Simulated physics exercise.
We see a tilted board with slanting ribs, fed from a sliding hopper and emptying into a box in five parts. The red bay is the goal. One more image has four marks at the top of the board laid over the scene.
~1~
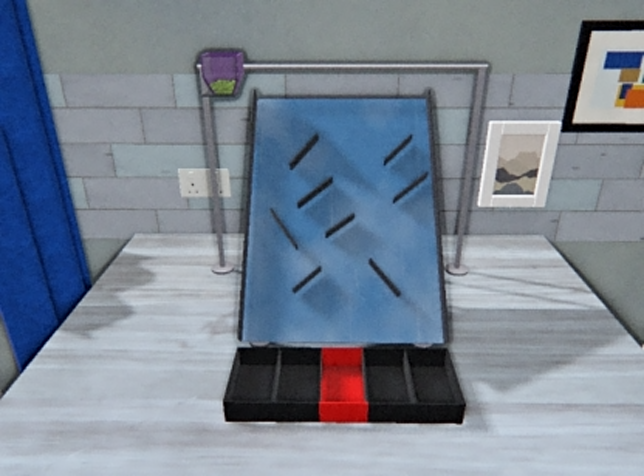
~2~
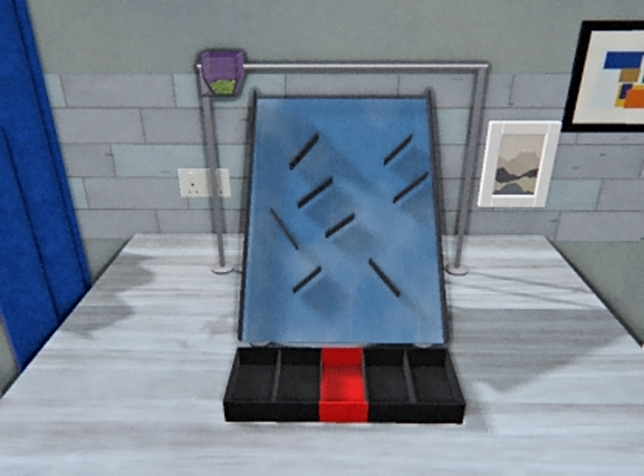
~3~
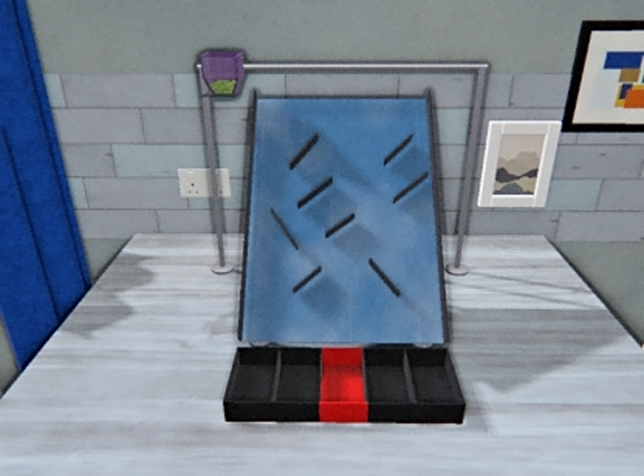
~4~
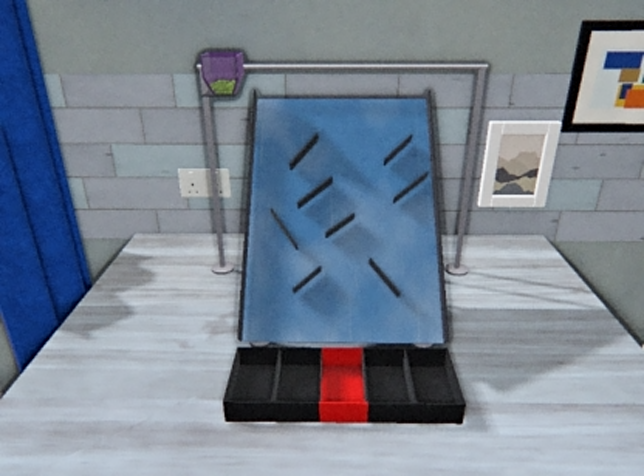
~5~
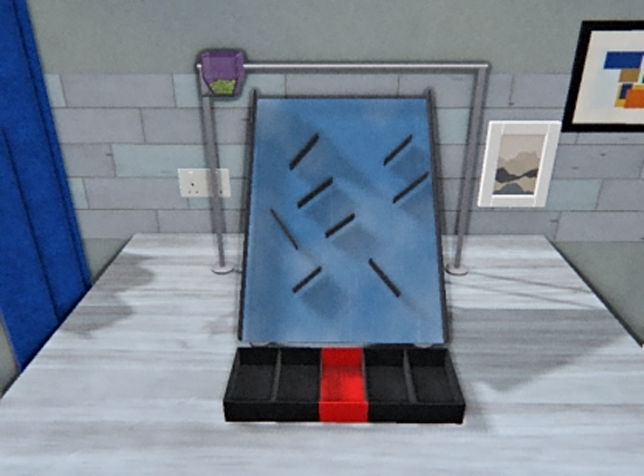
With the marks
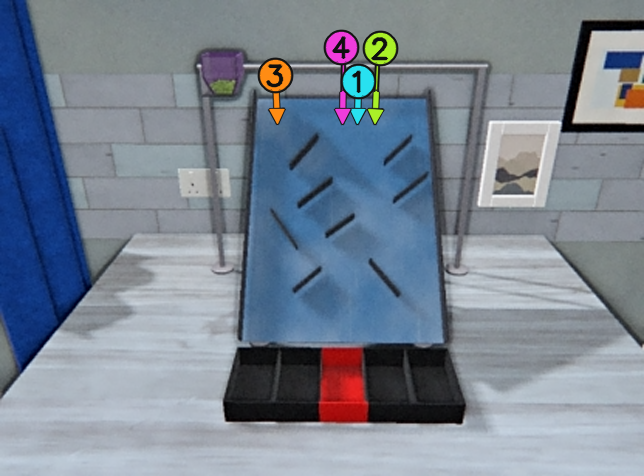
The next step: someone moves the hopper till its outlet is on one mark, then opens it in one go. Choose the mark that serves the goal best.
2 beats the others.
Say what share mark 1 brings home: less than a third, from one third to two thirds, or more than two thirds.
Mark 1 gives less than a third.
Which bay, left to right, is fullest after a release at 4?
The first.
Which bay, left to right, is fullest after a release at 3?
The first from the left.
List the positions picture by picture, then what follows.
The first picture shows hopper near (225, 85), dried peas, door shut.
The second picture shows ribs (290, 164) to (317, 133), (385, 159) to (412, 134), (297, 203) to (332, 177).
The third picture shows ribs (395, 198) to (428, 172), (271, 208) to (296, 245), (326, 233) to (354, 213).
The fourth picture shows ribs (293, 290) to (321, 266), (370, 258) to (400, 294).
The fifth picture shows red bay near (344, 411), number 3 of 5 from the left.
On the marked copy, mark 1 meets the board at (357, 118); mark 2 meets the board at (375, 118); mark 3 meets the board at (277, 118); mark 4 meets the board at (342, 118).
For mark 1, a small share in the red bay, the bulk in other bays, a small share outside the box.
For mark 2, close to a third in the red bay, close to half in other bays, only a few outside the box.
For mark 3, none at all in the red bay, all but a few in other bays, a small share outside the box.
For mark 4, a small share in the red bay, all but a few in other bays, only a few outside the box.
